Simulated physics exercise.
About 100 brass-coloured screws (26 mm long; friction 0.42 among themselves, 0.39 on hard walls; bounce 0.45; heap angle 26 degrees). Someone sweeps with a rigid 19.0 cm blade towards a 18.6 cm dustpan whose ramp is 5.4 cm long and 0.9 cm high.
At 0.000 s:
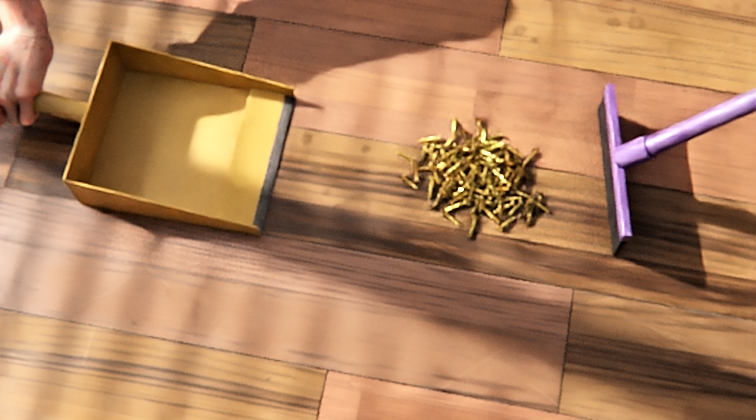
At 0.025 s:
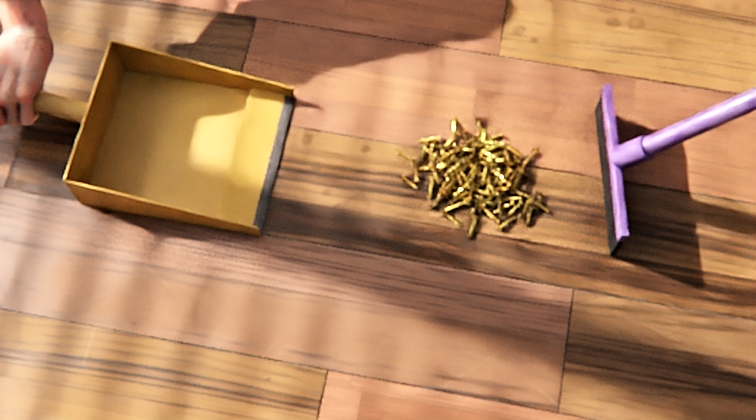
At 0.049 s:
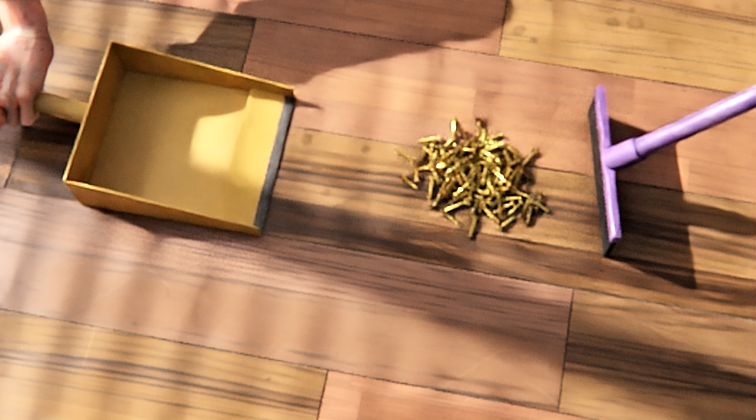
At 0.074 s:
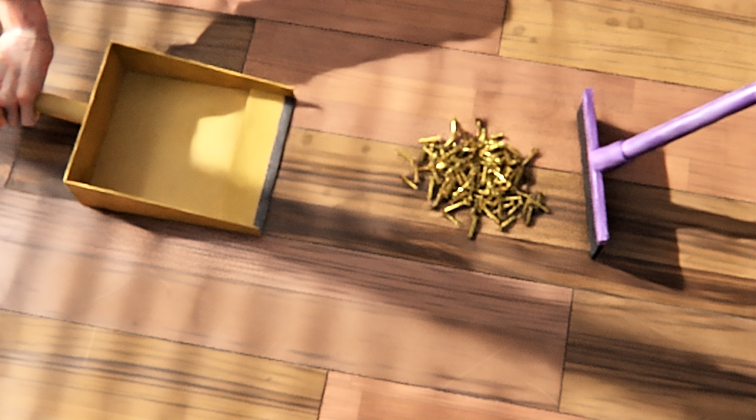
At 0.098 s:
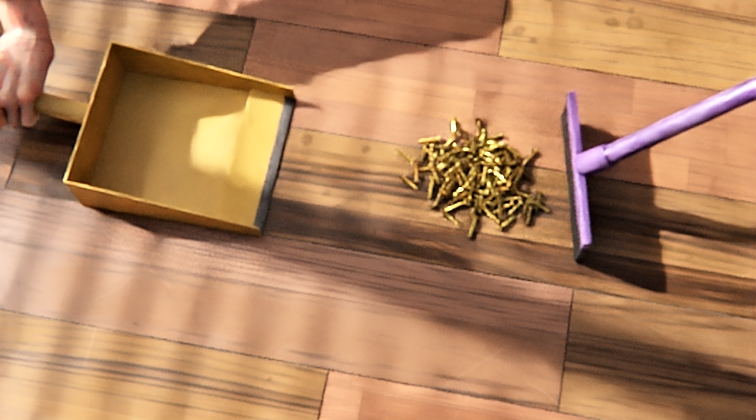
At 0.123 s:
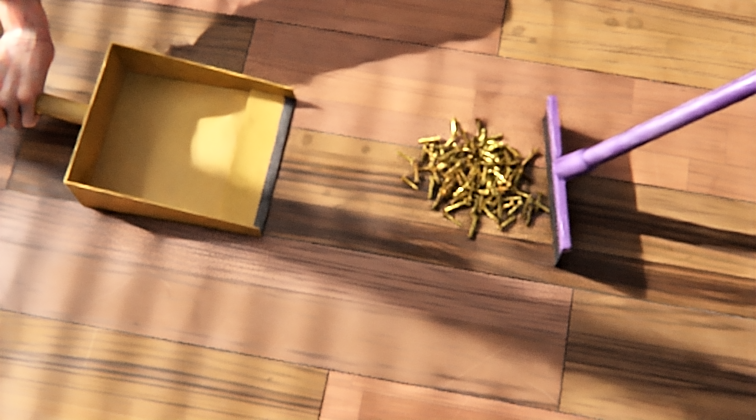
A hand held a yellow dustpan still on the wooden floor at the left, while a purple, long-handled blade slid left from the right, drawing close to an unmoved heap of brass-coloured screws.
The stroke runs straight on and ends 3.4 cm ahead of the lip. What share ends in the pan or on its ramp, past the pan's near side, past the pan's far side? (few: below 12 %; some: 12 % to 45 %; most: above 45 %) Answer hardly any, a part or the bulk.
Pan a part, near side a part, far side hardly any.
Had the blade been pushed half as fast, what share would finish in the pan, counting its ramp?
In that case some 5 per cent.
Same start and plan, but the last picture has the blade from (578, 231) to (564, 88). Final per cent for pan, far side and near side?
Pan 25, far 5, near 5.
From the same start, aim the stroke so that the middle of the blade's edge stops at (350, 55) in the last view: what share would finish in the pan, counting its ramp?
Some 5 per cent.
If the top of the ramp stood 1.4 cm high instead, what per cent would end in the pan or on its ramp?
Then about 15 per cent.
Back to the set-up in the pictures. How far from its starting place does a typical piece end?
Roughly 26 cm.
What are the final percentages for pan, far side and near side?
Pan 20; near side 30; far side 5.
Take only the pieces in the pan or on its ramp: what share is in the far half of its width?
Some 20 per cent.
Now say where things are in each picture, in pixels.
In the first picture, blade from (625, 236) to (609, 92), moved 0.0 cm, 0 of the pieces shifted so far; middle of the pieces at (480, 174); pan at (175, 147).
In the second picture, blade from (622, 236) to (606, 92), moved 0.3 cm, 0 of the pieces shifted so far; middle of the pieces at (479, 174).
In the third picture, blade from (615, 238) to (599, 93), moved 1.1 cm, 0 of the pieces shifted so far; middle of the pieces at (479, 174).
In the fourth picture, blade from (602, 240) to (587, 96), moved 2.6 cm, 0 of the pieces shifted so far; middle of the pieces at (479, 174).
In the fifth picture, blade from (585, 244) to (571, 99), moved 4.5 cm, 0 of the pieces shifted so far; middle of the pieces at (479, 174).
In the sixth picture, blade from (565, 248) to (552, 103), moved 6.9 cm, 0 of the pieces shifted so far; middle of the pieces at (479, 174); pan at (175, 148). Its pace works out near 0.94 m/s, heading 23 degrees towards the viewer's side.
Then, at 0.29 s, middle of the blade 18 cm from the lip; 0 % over the lip, far side 5 %, near side 0 %.
After 0.40 s, middle of the blade 9 cm from the lip; 0 % over the lip, far side 5 %, near side 10 %.
Then, at 0.64 s, middle of the blade 5 cm from the lip; 25 % over the lip, far side 5 %, near side 30 %.
At rest (1.9 s), pan 20 %, near side 30 %, far side 5 %, in front of the lip or behind the blade 40 %.
